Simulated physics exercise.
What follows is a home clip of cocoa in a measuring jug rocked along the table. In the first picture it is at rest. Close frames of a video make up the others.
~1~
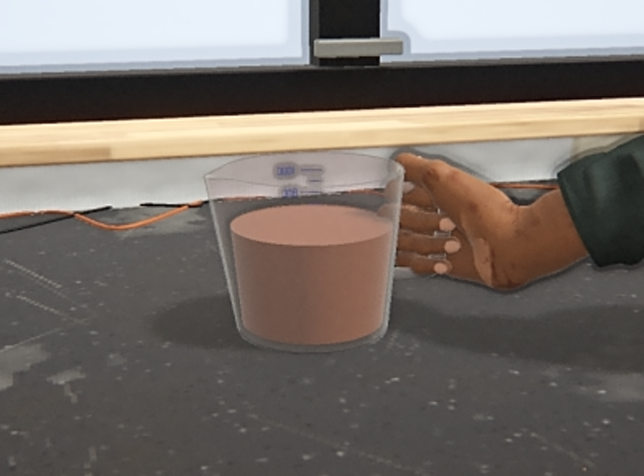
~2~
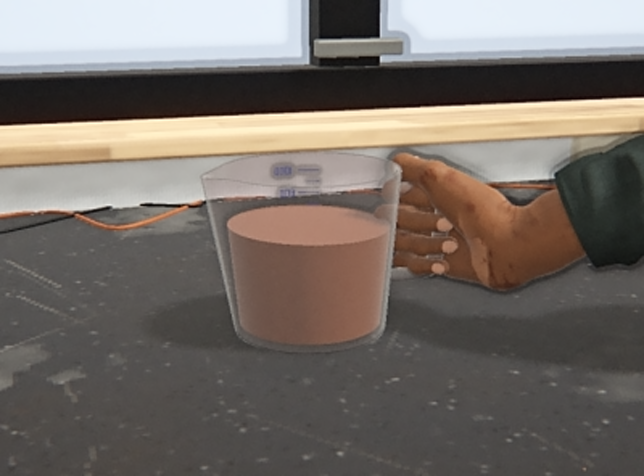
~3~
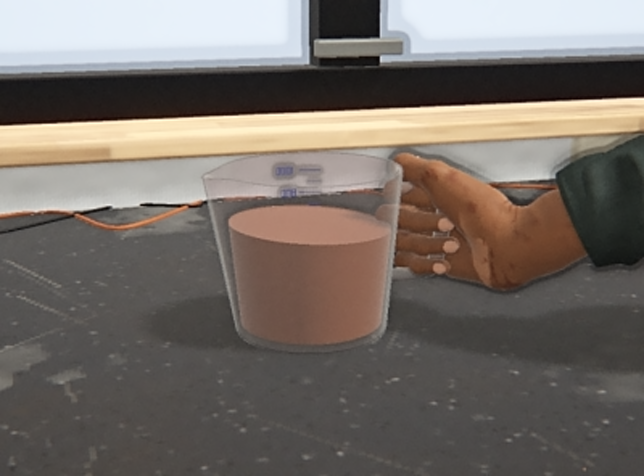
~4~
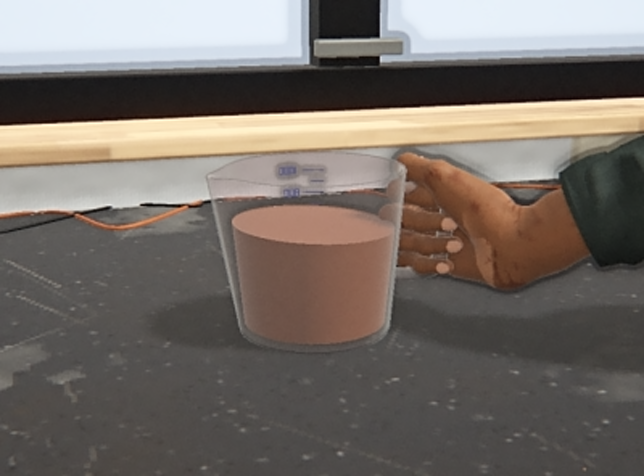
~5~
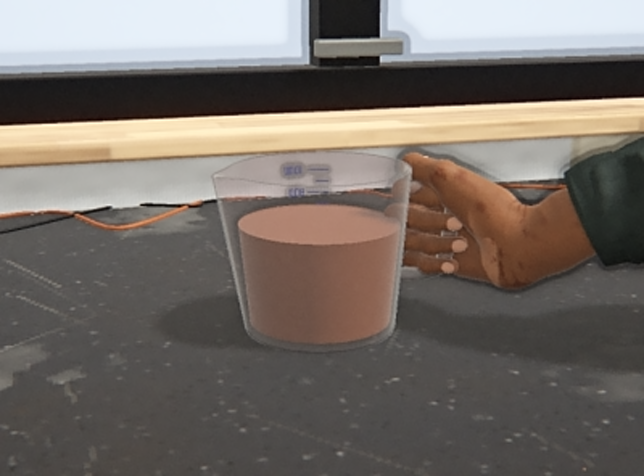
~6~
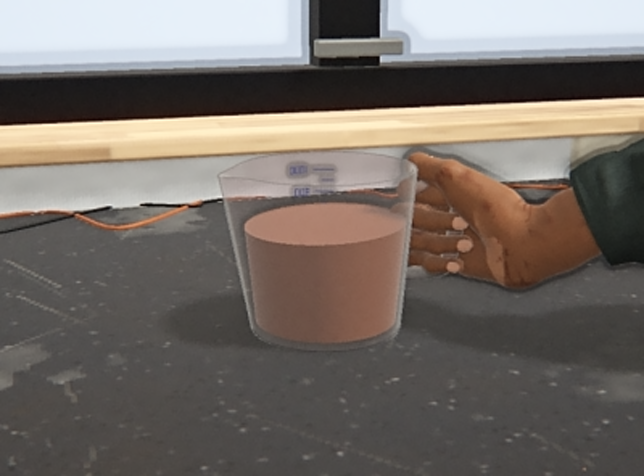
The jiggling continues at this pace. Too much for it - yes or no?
No.
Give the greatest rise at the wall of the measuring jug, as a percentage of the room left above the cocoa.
About 20 per cent.
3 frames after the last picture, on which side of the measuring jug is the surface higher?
The right edge.
Soon after, the highest wave so far stays far below the rim.
In the end, the highest wave so far stays far below the rim; nothing has left it.
